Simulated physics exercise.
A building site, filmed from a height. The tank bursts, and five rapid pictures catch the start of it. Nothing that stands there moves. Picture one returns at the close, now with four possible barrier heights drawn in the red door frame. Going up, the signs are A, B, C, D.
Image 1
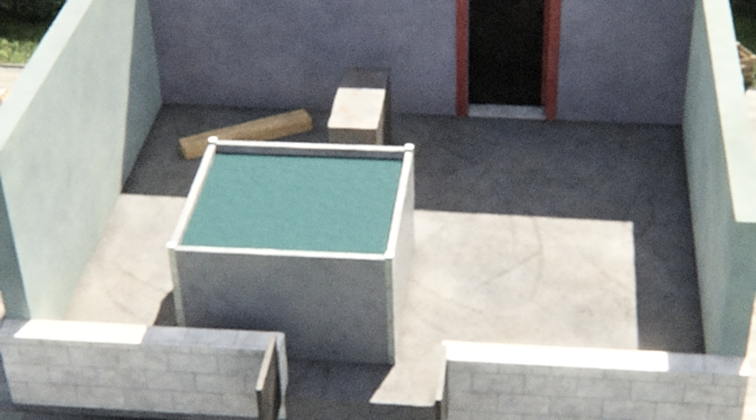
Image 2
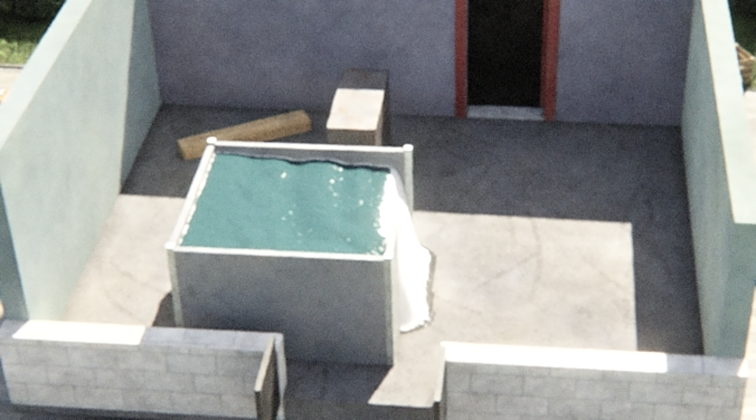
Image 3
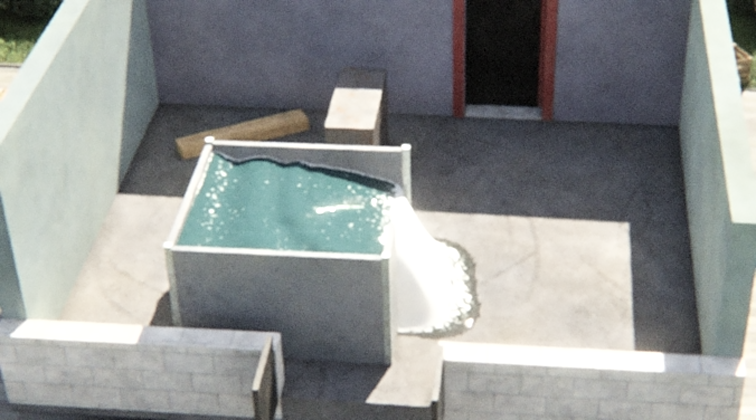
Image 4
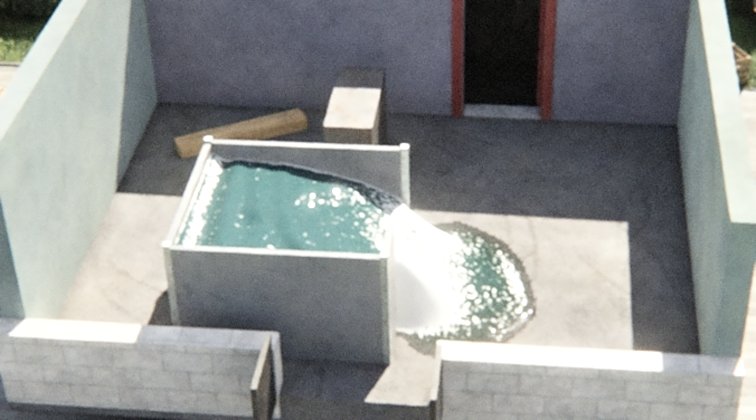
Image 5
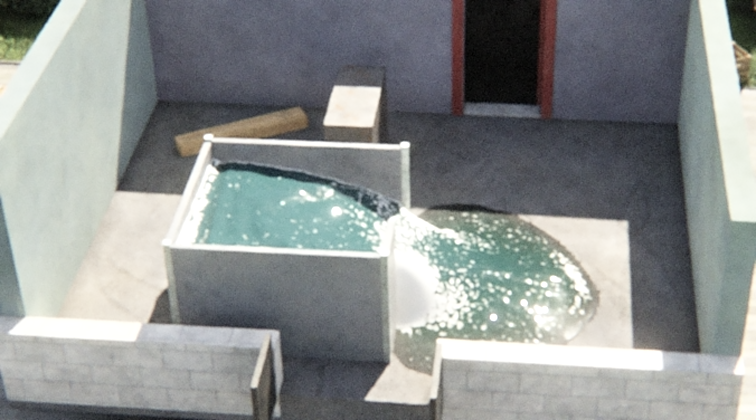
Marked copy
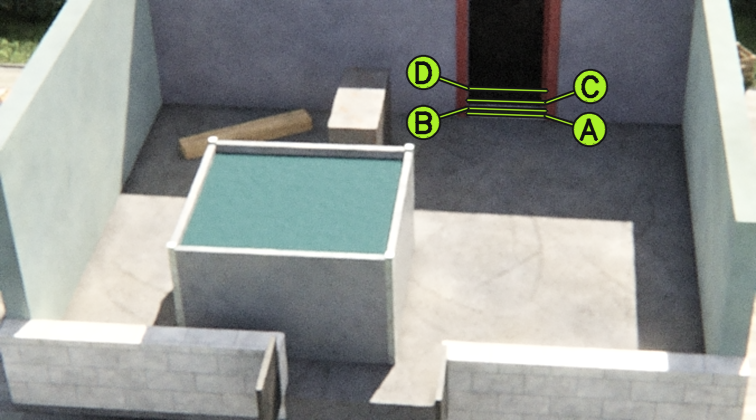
Green-blue water lies still in a square, pale-walled tank at the left of a concrete yard on a building site, seen from above by a nearly still camera. Pale green walls flank the yard, with a red-framed doorway behind, a timber beam and block near the tank, and low white walls in front. The water pours white from the tank's right side, its surface sloping and glittering, and spreads rightward across the ground in a widening, rounded sheet.
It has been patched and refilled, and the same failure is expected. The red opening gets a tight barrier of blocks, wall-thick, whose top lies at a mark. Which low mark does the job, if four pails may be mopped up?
The answer is height C.
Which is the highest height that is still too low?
B it is.
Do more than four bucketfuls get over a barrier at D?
No, not at all.
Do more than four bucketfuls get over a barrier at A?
Yes.
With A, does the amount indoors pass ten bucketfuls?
Yes.
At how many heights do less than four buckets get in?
Two.
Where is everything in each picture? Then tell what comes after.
Water in the tank at rest, its middle at (296, 203); foot of the red doorway at (506, 118); open gate at (363, 333).
Water covers 1 % of the ground and shows as far out as (415, 326).
Water covers 4 % of the ground and shows as far out as (457, 328).
Water covers 8 % of the ground and shows as far out as (527, 307).
Water covers 15 % of the ground and shows as far out as (591, 302).
On the marked copy, A at (506, 114); B at (506, 109); C at (506, 101); D at (506, 89); from the bottom up A, B, C, D.
With A, dozens of bucketfuls pour in.
With B, about 8 bucketfuls get in.
With C, a splash gets over, under a bucket.
With D, nothing gets over.
